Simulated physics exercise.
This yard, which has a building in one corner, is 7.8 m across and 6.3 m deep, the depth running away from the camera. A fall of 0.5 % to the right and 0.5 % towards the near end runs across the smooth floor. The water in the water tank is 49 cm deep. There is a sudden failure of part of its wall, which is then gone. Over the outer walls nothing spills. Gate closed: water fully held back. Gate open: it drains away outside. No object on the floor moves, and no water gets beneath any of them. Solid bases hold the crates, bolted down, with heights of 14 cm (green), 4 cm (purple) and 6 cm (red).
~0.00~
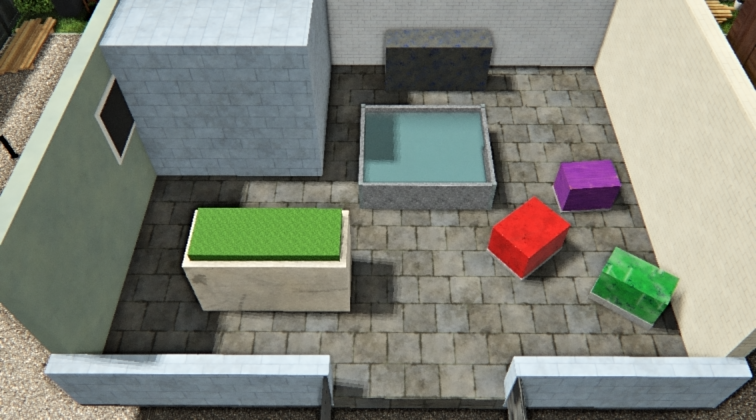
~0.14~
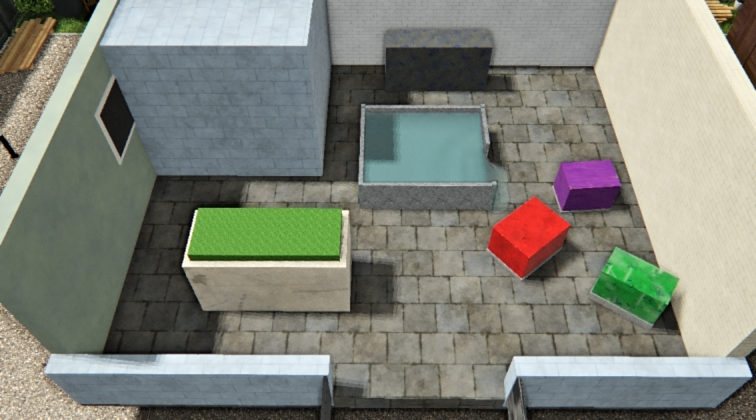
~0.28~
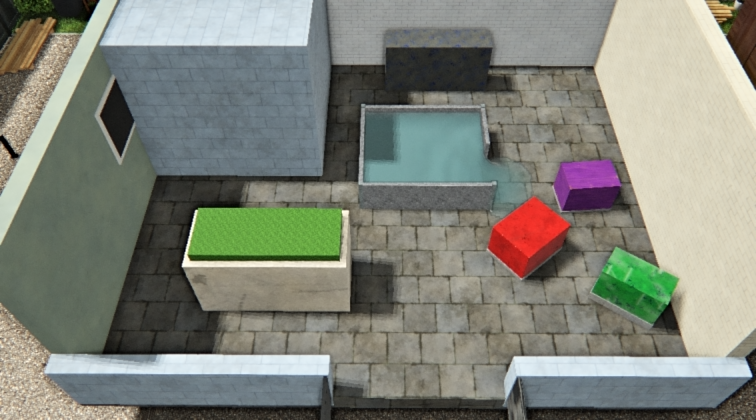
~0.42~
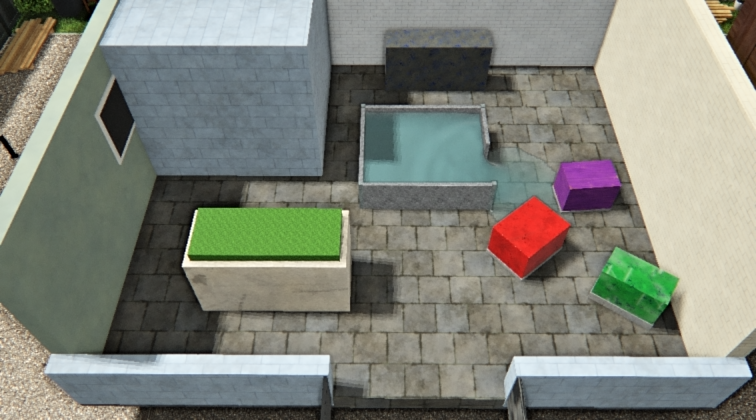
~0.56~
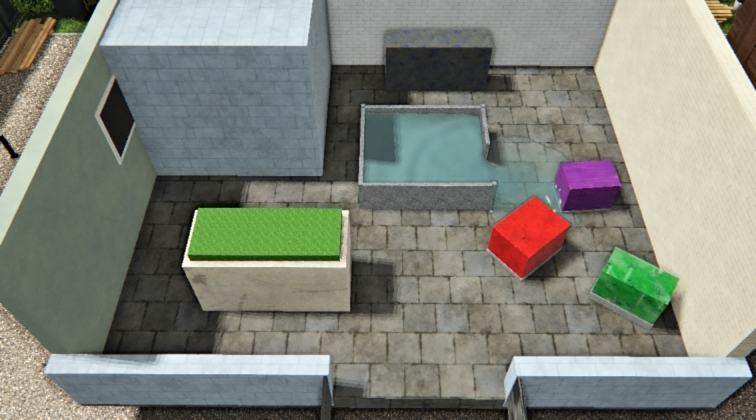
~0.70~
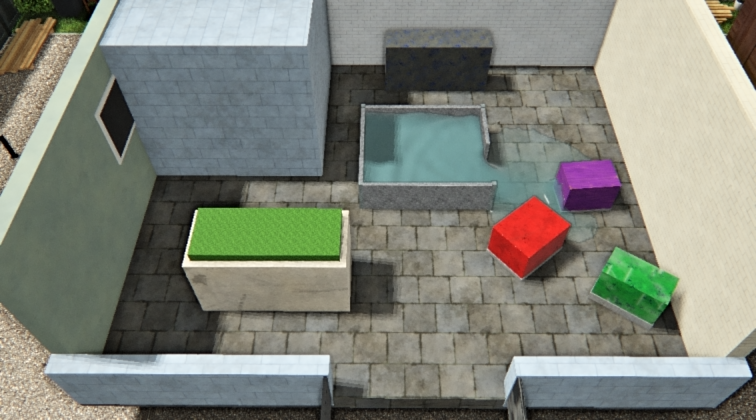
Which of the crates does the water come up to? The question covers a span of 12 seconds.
The green crate is reached; the purple crate is reached; the red crate is reached.
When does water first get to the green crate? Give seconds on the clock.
Arrival: Green 1.1 s.
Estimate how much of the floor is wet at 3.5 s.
35 %.
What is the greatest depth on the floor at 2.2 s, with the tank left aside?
Some 30 cm deep.
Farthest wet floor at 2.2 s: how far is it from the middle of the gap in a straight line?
I'd say close to 4.0 m.
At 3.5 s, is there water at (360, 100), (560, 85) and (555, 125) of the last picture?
Going through the three points: Not yet touched, then awash, then awash.
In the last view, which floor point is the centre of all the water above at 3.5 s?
Near (502, 178).
After 1.4 s water covers 15 % of the floor and is deepest (34 cm) near (546, 206); green plinth reached, purple plinth reached, red plinth reached.
After 2.2 s water covers 25 % of the floor and is deepest (30 cm) near (544, 197); green plinth reached, purple plinth reached, red plinth reached.
After 3.5 s water covers 35 % of the floor and is deepest (22 cm) near (653, 296); green plinth reached, purple plinth reached, red plinth reached.
After 7.0 s water covers 65 % of the floor and is deepest (14 cm) near (491, 79); green plinth reached, purple plinth reached, red plinth reached.
After 12.0 s water covers 85 % of the floor and is deepest (10 cm) near (694, 382); highest at the green plinth 21 cm, highest at the purple plinth 34 cm, highest at the red plinth 19 cm.
